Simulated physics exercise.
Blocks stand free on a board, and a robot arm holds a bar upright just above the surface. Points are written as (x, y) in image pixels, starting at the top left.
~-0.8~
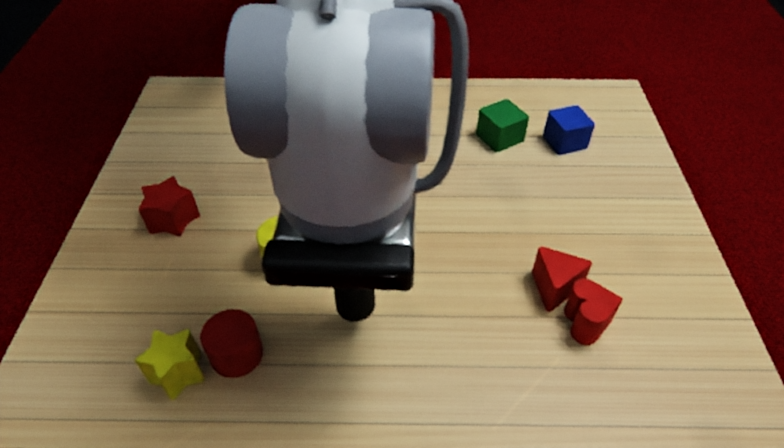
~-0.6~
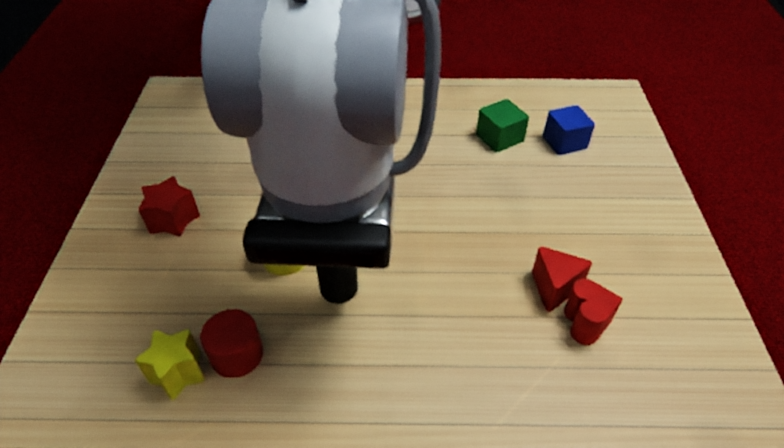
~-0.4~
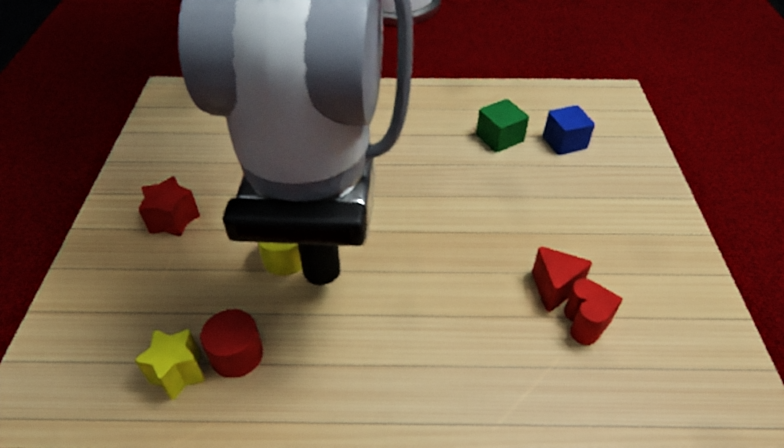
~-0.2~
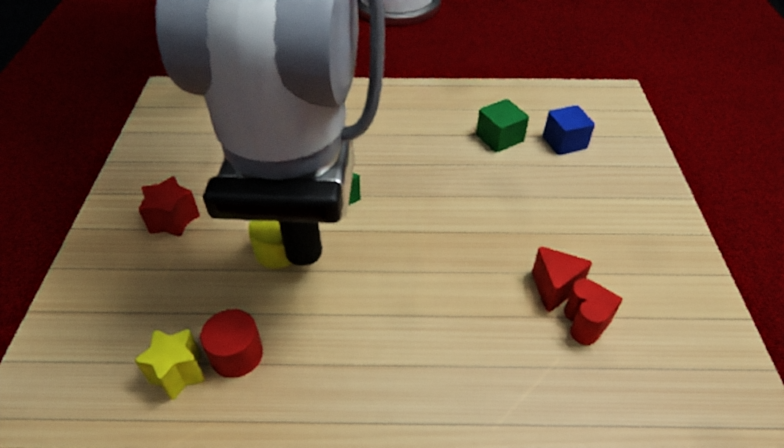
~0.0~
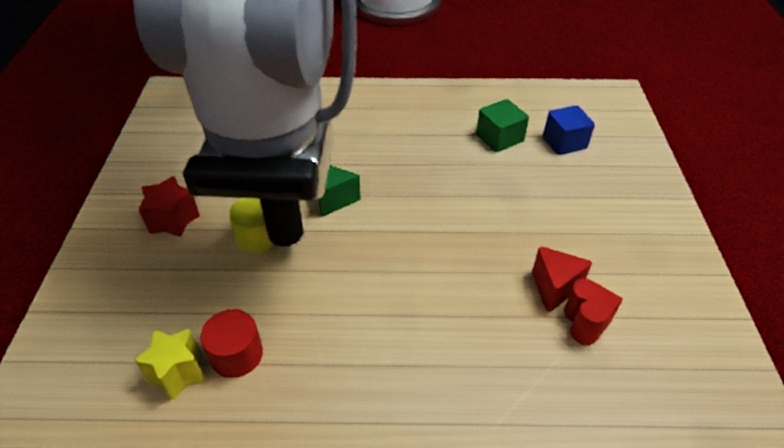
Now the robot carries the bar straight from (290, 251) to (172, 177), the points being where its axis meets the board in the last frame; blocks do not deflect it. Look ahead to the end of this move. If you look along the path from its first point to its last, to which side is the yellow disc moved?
Facing from start to end, it shifts left.
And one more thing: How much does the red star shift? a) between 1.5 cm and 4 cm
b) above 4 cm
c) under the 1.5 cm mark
a: Between 1.5 cm and 4 cm.
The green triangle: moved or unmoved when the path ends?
Once the path ends, it is where it was.
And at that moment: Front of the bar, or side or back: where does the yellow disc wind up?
The bar pushes it to the end.
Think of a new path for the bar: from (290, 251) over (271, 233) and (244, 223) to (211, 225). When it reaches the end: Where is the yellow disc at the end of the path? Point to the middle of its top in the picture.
Final place: (182, 180).
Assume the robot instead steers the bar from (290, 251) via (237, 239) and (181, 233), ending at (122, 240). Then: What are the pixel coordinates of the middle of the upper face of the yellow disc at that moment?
Its top middle will sit at (198, 180).
On the path given first. One third of the way, bar at (243, 205); red star at (157, 194); yellow disc at (208, 187).
Two thirds of the way, bar at (203, 181); red star at (139, 188), turned 85° anticlockwise; yellow disc at (170, 163).
At the end, bar at (165, 159); red star at (137, 187), turned 95° anticlockwise; yellow disc at (128, 147); green triangle in place.
